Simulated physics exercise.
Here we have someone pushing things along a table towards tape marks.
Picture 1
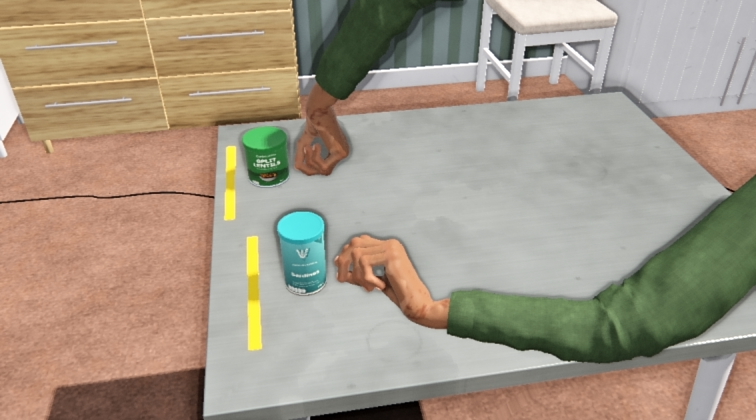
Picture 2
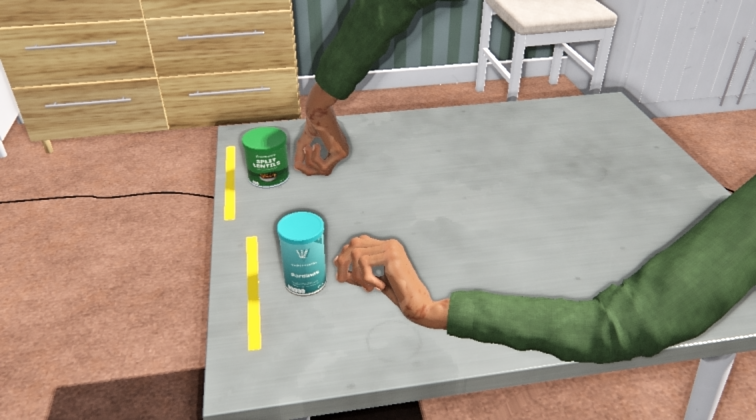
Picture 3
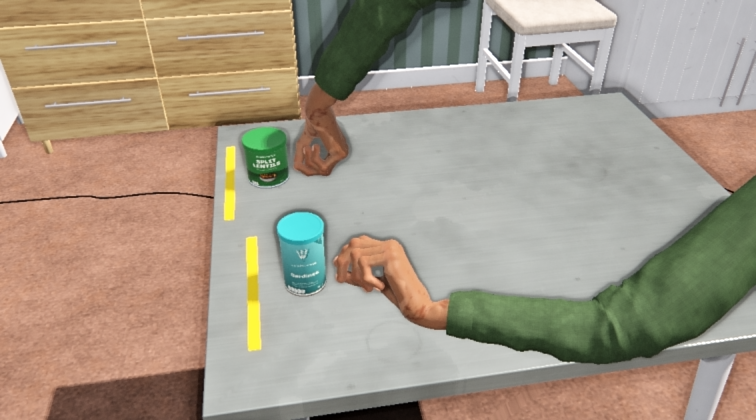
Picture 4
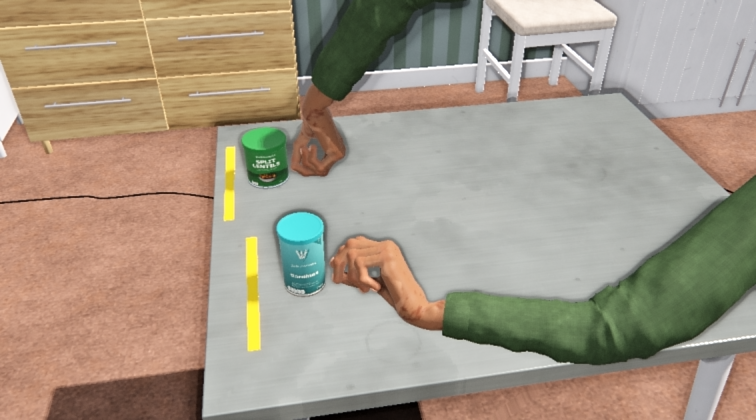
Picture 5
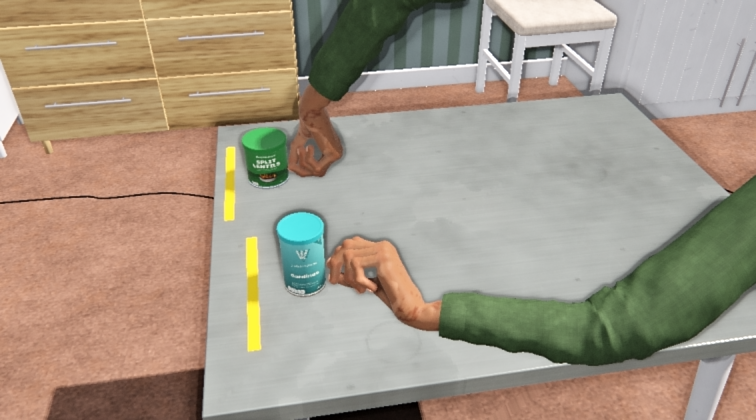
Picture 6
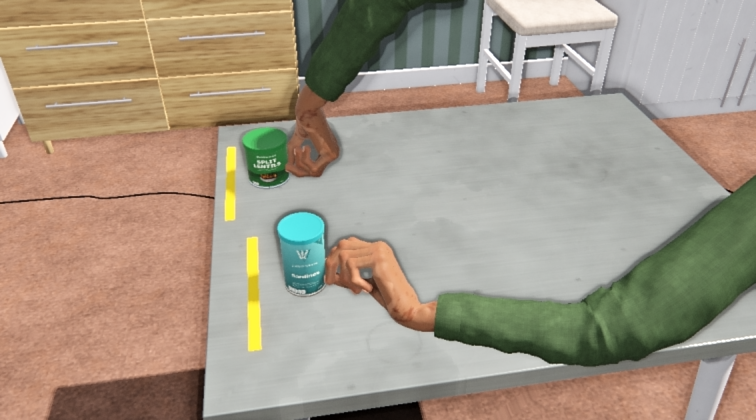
Two hands edge slightly left toward a green pot and a turquoise tin, which stay still.
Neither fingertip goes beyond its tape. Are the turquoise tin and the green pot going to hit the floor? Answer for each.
As it turns out, the turquoise tin remains on top; the green pot falls off the table.
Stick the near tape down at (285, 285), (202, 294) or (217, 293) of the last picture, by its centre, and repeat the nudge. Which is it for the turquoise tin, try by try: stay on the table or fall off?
In turn it stays on the table; drops off; comes down.
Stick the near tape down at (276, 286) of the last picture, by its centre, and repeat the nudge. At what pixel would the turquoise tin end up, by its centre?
About (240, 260).
Then, 1.36 s on from there, turquoise tin displaced well along near (221, 265); green pot turned 7° from its first pose near (199, 166).
Then, 1.70 s on from there, turquoise tin displaced well along near (220, 265); green pot on its way down near (182, 283).
In the end, the turquoise tin is still on the table, near (220, 265); the green pot drops to the floor.
